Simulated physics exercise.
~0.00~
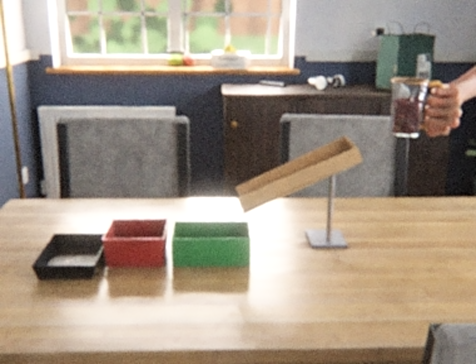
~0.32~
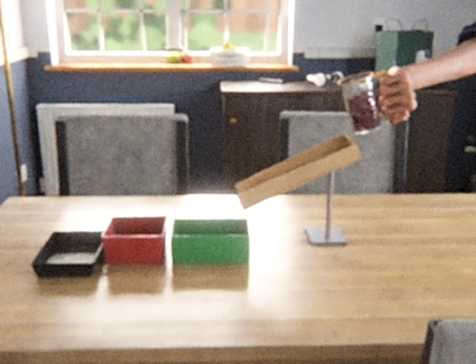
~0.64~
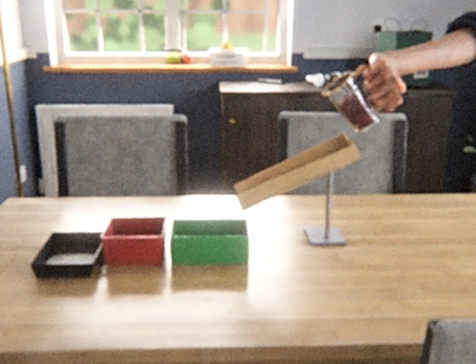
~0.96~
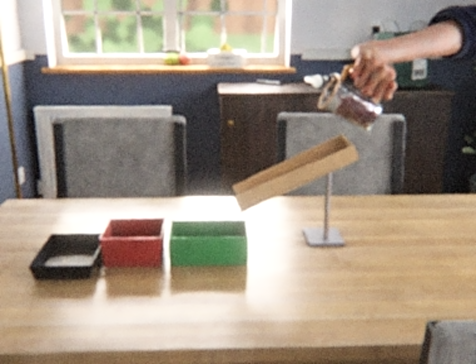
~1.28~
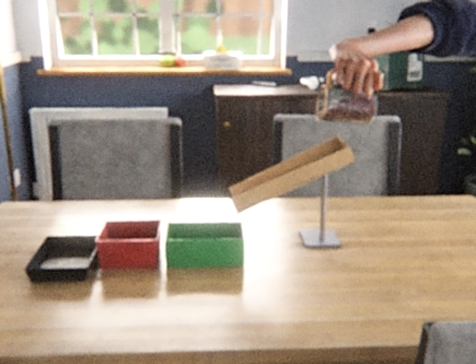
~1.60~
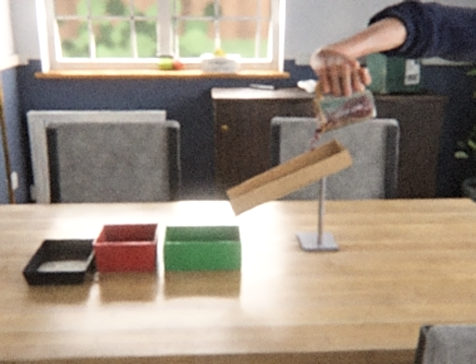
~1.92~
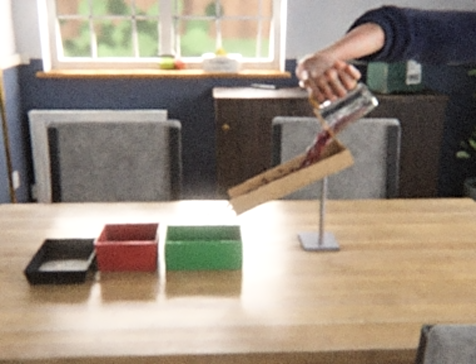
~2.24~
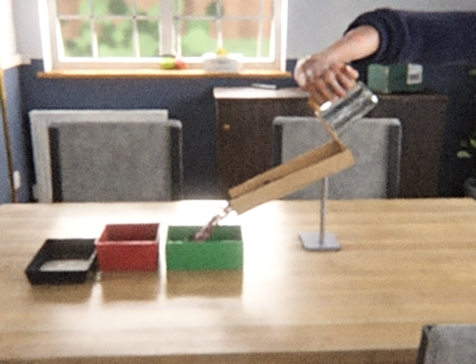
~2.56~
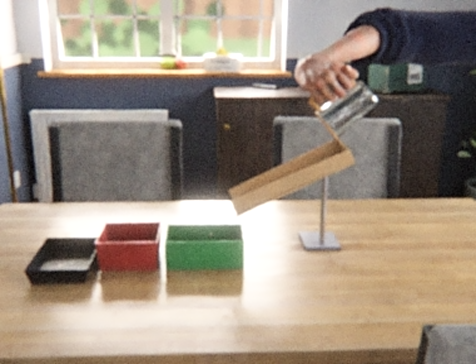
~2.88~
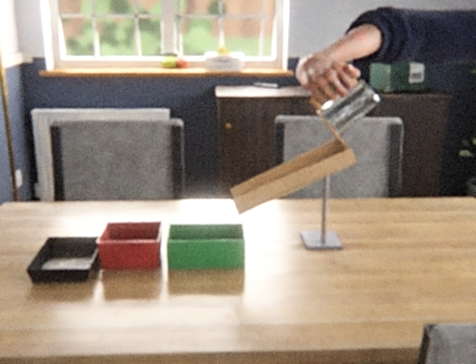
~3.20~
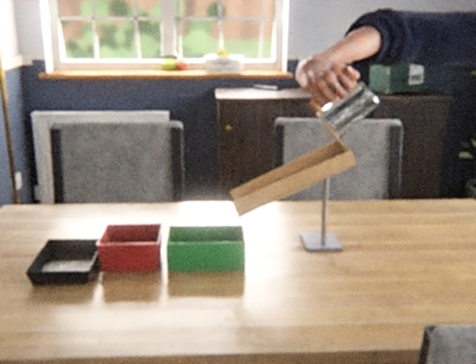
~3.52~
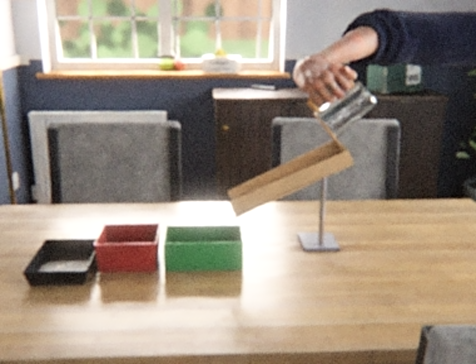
In a dining room with a bright window and grey chairs, a wooden table holds a black, a red and a green tin in a row, beside a sloping chute on a stand. A hand brings a clear cup of dark red beans in from the right and holds it above the chute's raised end. The hand tips the cup further and further until the beans tumble out onto the chute. They slide down to the left and drop into the green tin. The hand stays in place, holding the upturned, emptied cup over the bare chute, and everything is still.
